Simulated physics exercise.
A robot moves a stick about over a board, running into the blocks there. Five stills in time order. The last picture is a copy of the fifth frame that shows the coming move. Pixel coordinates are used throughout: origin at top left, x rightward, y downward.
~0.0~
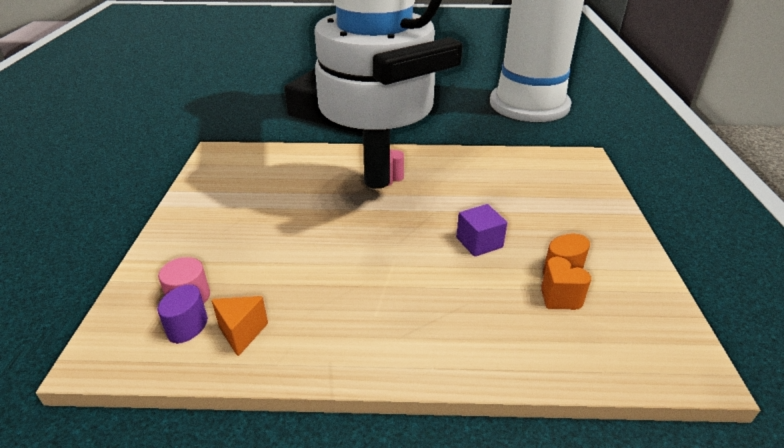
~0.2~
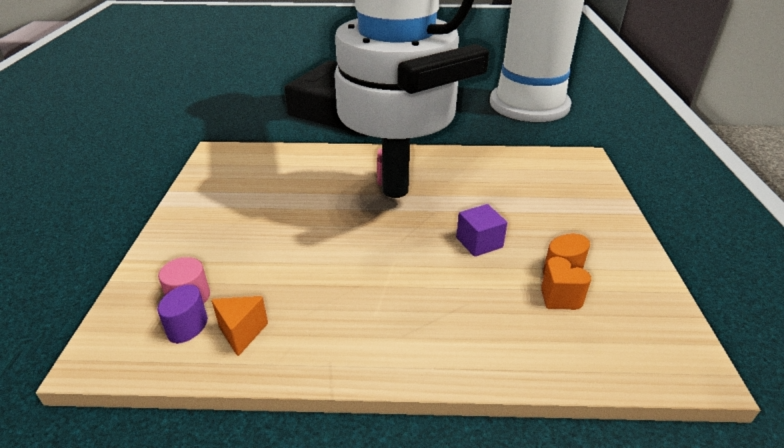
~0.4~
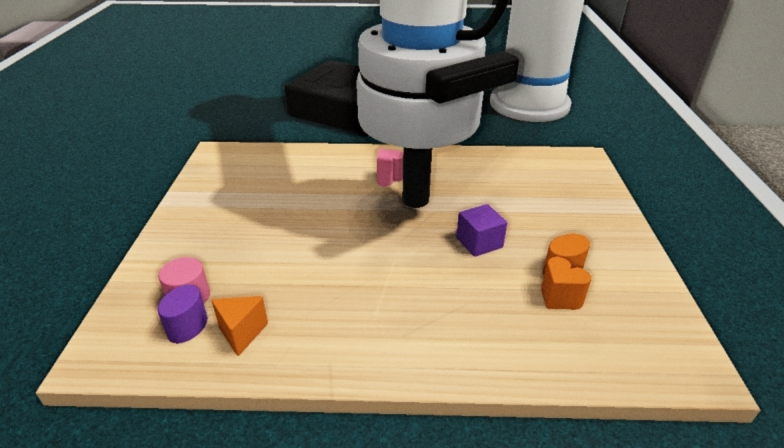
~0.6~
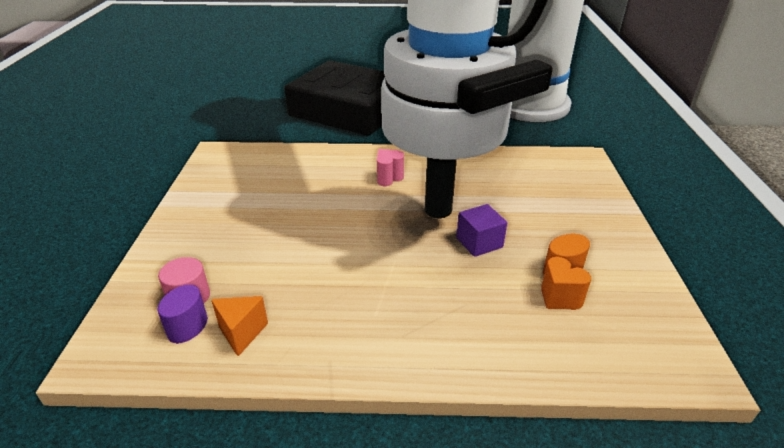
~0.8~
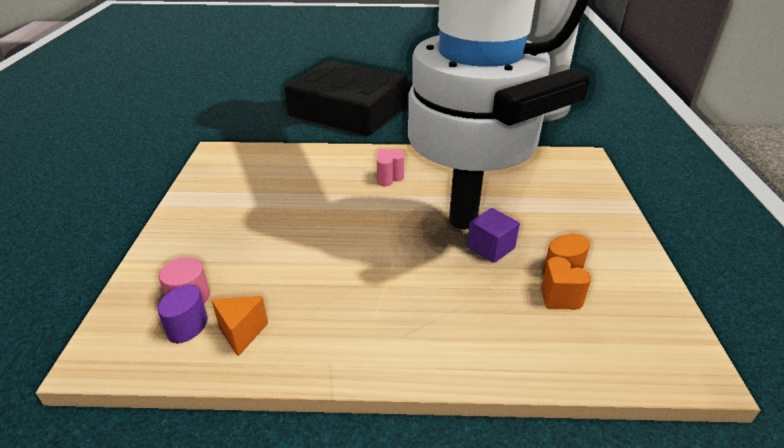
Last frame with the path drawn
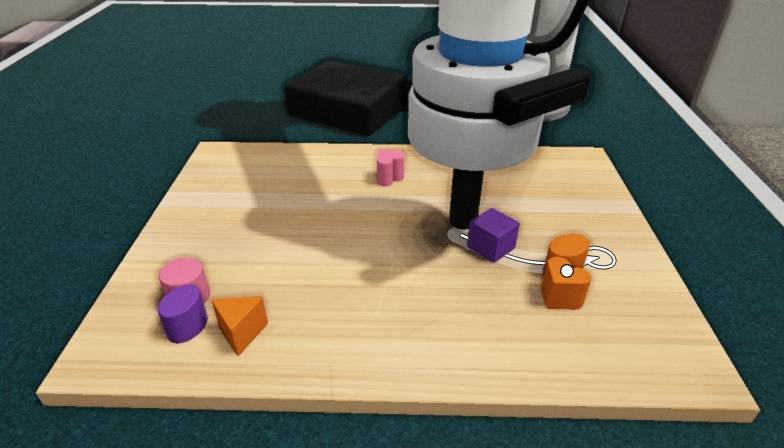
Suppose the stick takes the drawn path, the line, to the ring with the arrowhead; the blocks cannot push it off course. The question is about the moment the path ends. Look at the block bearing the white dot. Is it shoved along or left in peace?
The block stays on its spot.
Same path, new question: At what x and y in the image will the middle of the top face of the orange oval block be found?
The spot you're after is about (668, 272) in the image.
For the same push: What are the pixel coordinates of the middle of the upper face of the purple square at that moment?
At the end it should sit near (636, 251).
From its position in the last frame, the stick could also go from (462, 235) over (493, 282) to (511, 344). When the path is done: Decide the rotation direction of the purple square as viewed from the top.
It is turned anticlockwise.
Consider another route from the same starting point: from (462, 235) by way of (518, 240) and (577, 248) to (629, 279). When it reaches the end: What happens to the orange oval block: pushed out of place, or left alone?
It leaves its spot.
Drawn move, from (462, 235) via (503, 254) and (552, 263), ending at (599, 257); the dot is on the orange heart.
On the path given first. One third of the way, stick (506, 240); purple square (542, 237), turned 15° anticlockwise; orange oval block (579, 246), turned 15° anticlockwise.
Two thirds of the way, stick (557, 249); purple square (596, 248); orange oval block (634, 259), turned 15° anticlockwise.
At the end, stick (603, 243); purple square (636, 251), turned 20° clockwise; orange heart still; orange oval block (668, 272), turned 15° clockwise.
